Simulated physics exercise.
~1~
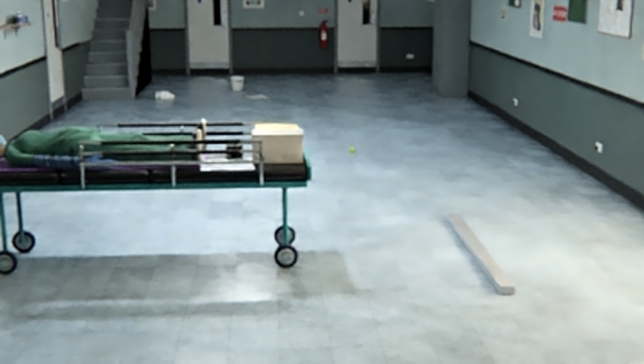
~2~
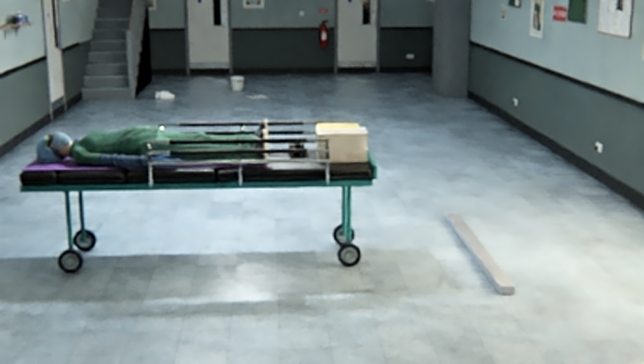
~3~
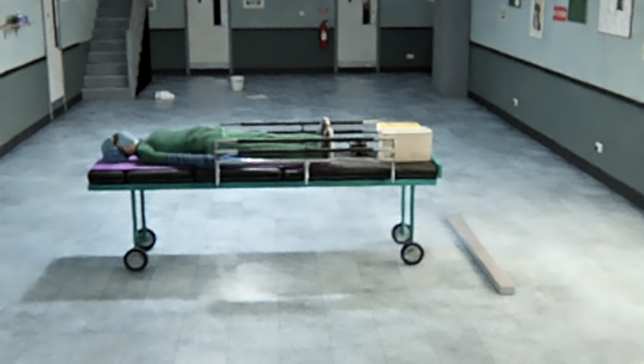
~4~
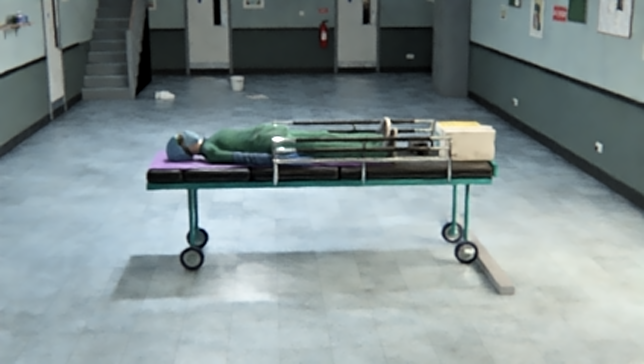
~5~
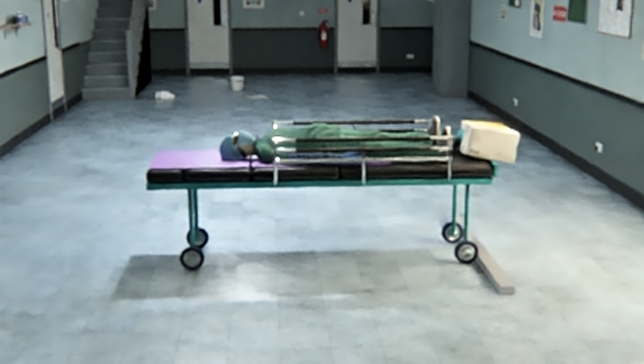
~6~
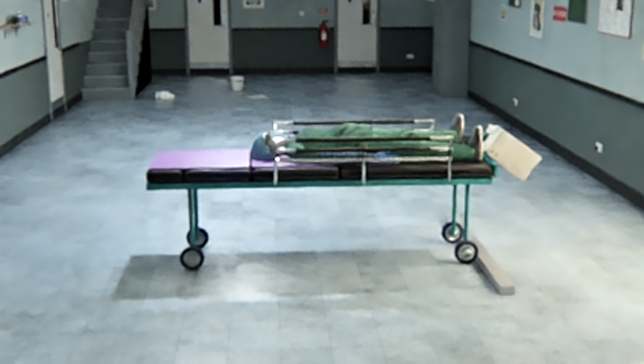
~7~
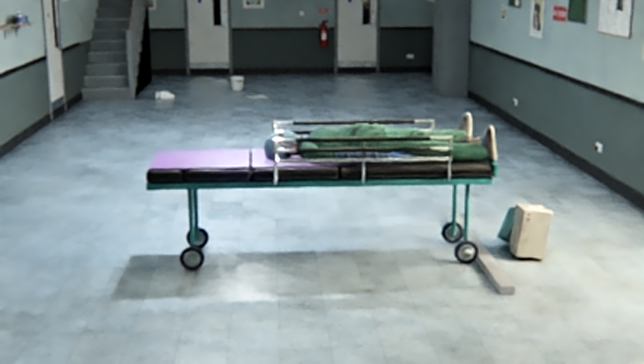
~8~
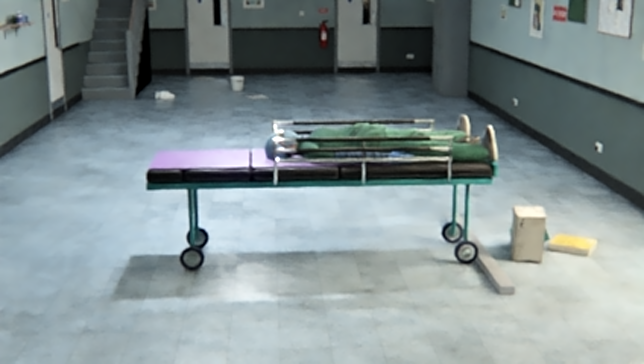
Hospital corridor, trolley rolling right and stopping dead at a sill, limp person sliding feet-first, pale box and yellow folder tumbling off.
